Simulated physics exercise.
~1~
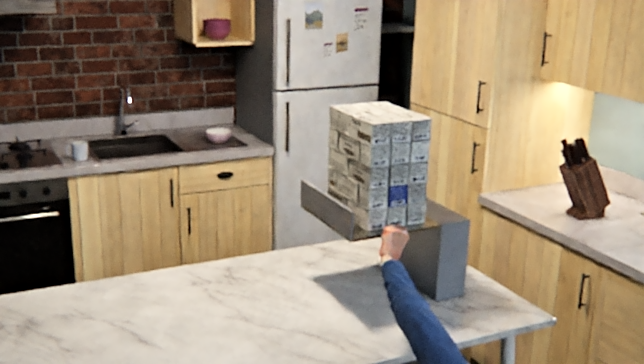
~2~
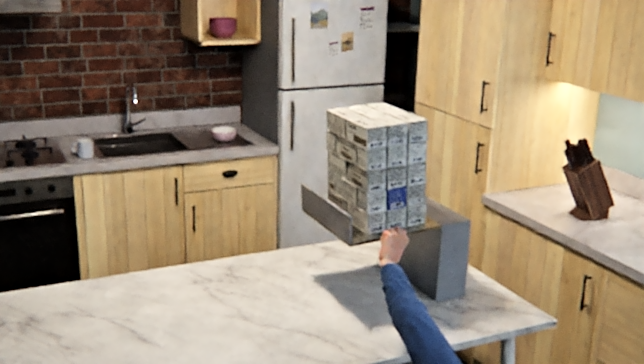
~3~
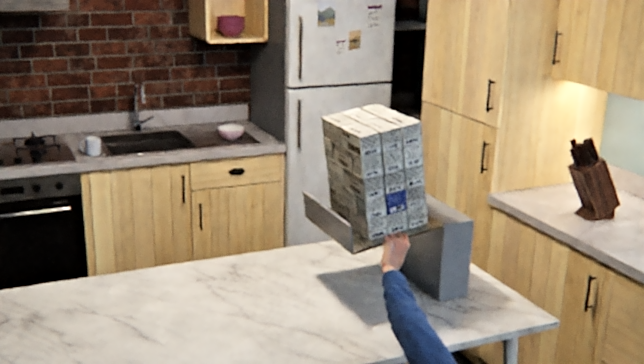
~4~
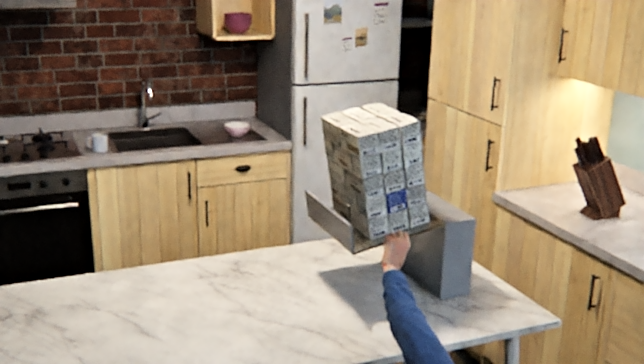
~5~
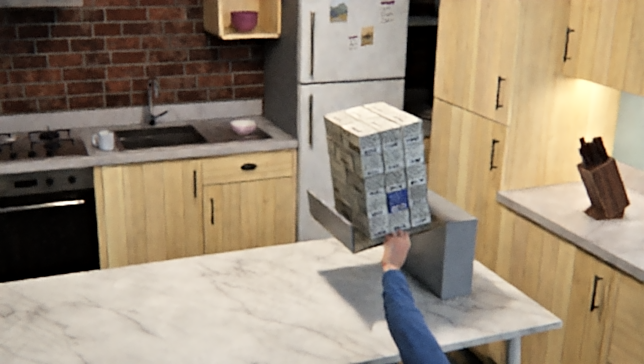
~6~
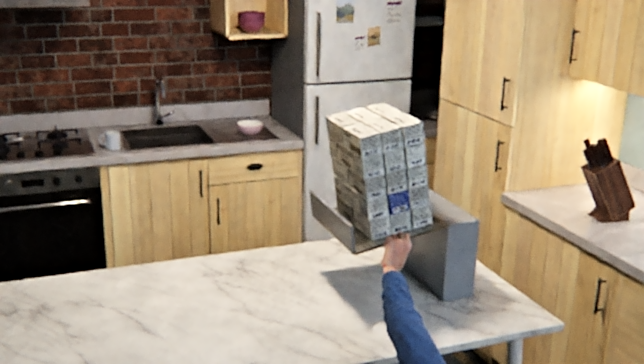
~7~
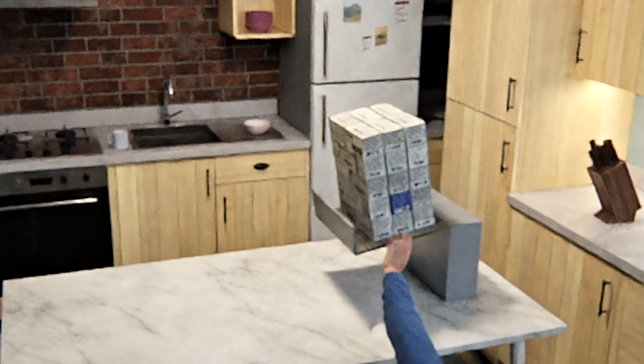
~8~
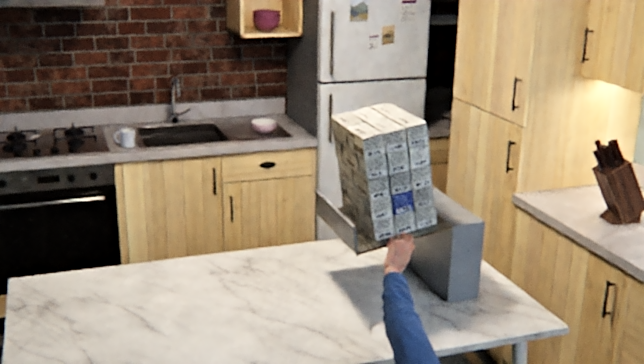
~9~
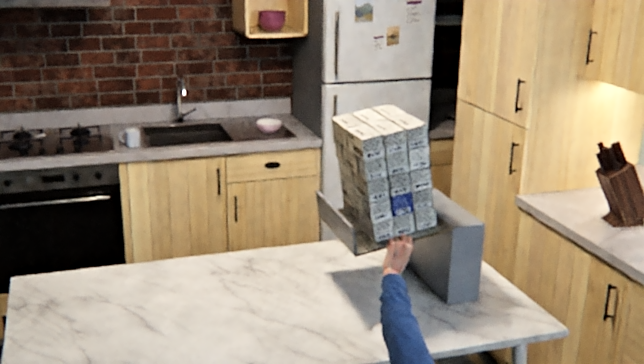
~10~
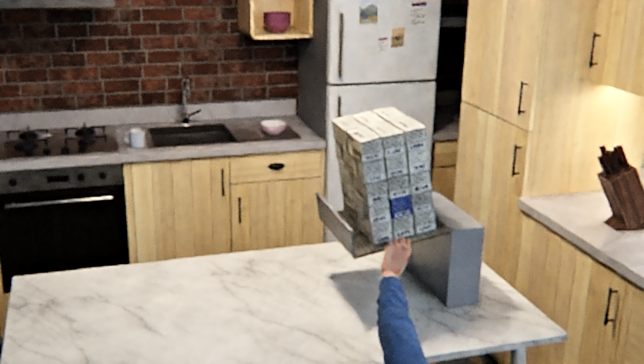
In a kitchen with a brick wall, a blue-sleeved hand held the edge of a grey tray stacked with unwrapped packets on a marble counter, and the tray dipped gently toward the front, leaving the stack leaning slightly but still together.
